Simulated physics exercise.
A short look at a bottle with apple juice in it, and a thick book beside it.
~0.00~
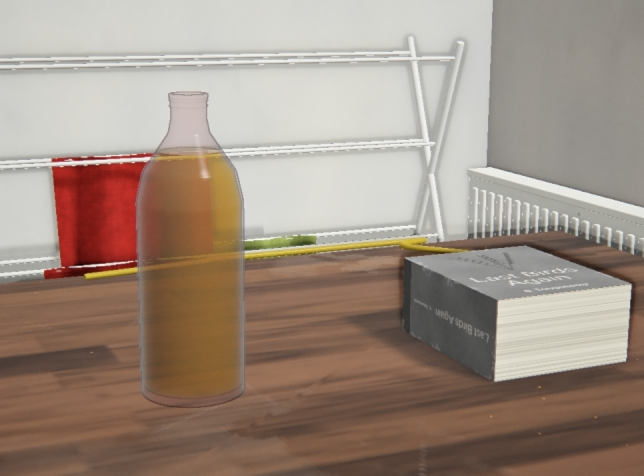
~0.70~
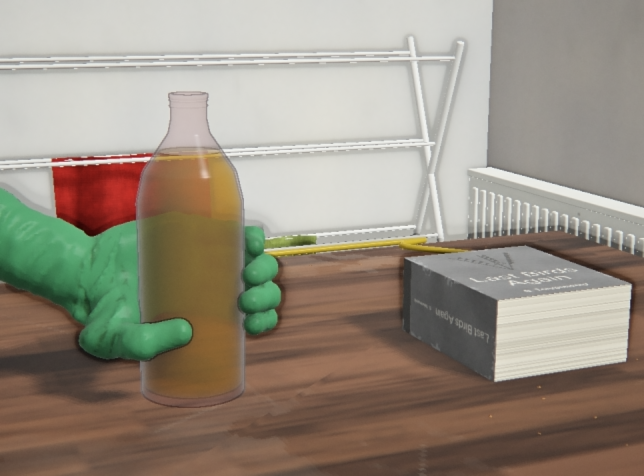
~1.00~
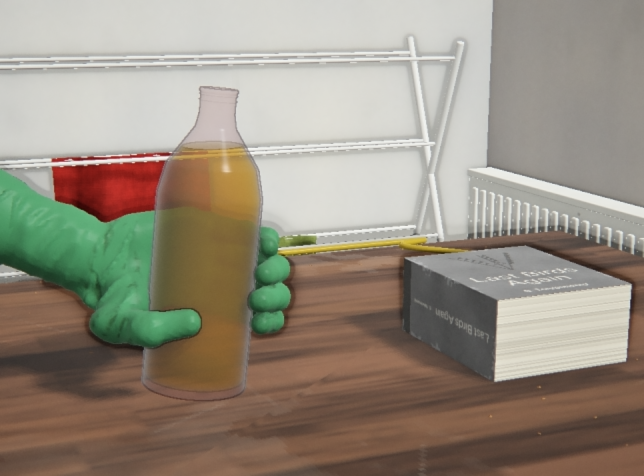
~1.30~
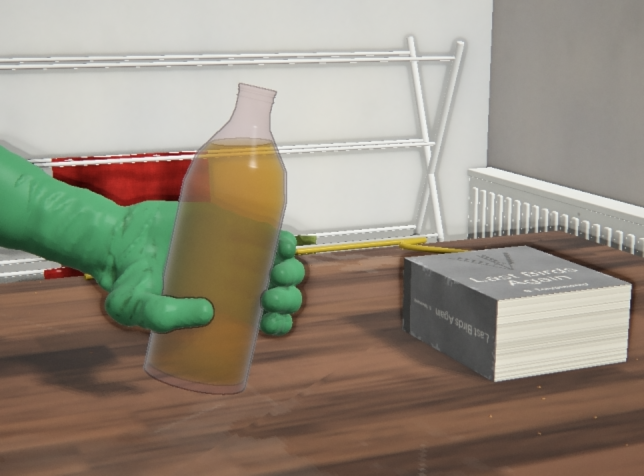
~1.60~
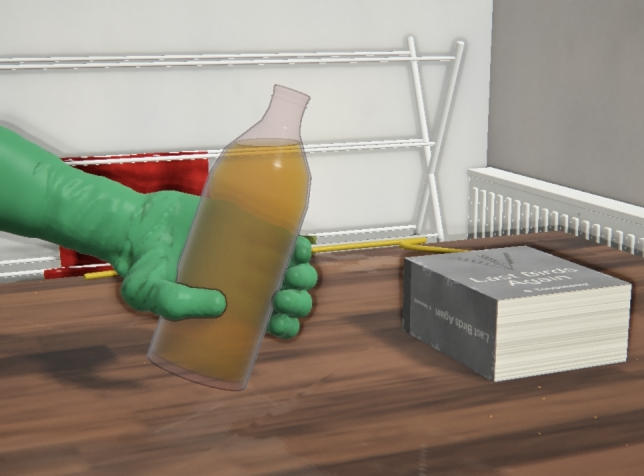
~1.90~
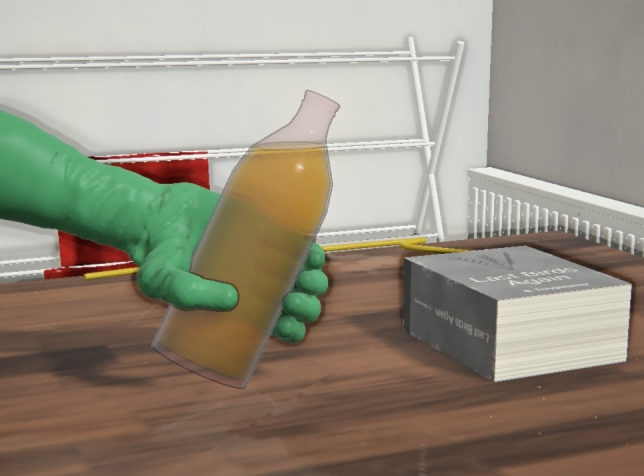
On a wooden table, a green hand grips a bottle of amber liquid and tilts it right towards a thick book.
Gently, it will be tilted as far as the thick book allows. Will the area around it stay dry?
No, there is liquid to wipe up.
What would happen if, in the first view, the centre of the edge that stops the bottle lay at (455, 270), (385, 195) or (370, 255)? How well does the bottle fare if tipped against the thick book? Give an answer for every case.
Taking each try in turn, it splashes out, then makes it through, then makes it through.
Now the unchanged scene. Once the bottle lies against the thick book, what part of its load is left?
Close to 85 in a hundred stays in.
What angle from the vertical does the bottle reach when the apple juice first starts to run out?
I'd say at some 65 degrees.
After 2.5 s, the bottle leans by about 50°; nothing has left it.
After 3.1 s, the bottle leans by about 70°; some has gone over its rim; nearly all of the apple juice is inside.
After 4.5 s, the bottle leans by about 75°, against the thick book; some has gone over its rim; nearly all of the apple juice is inside.
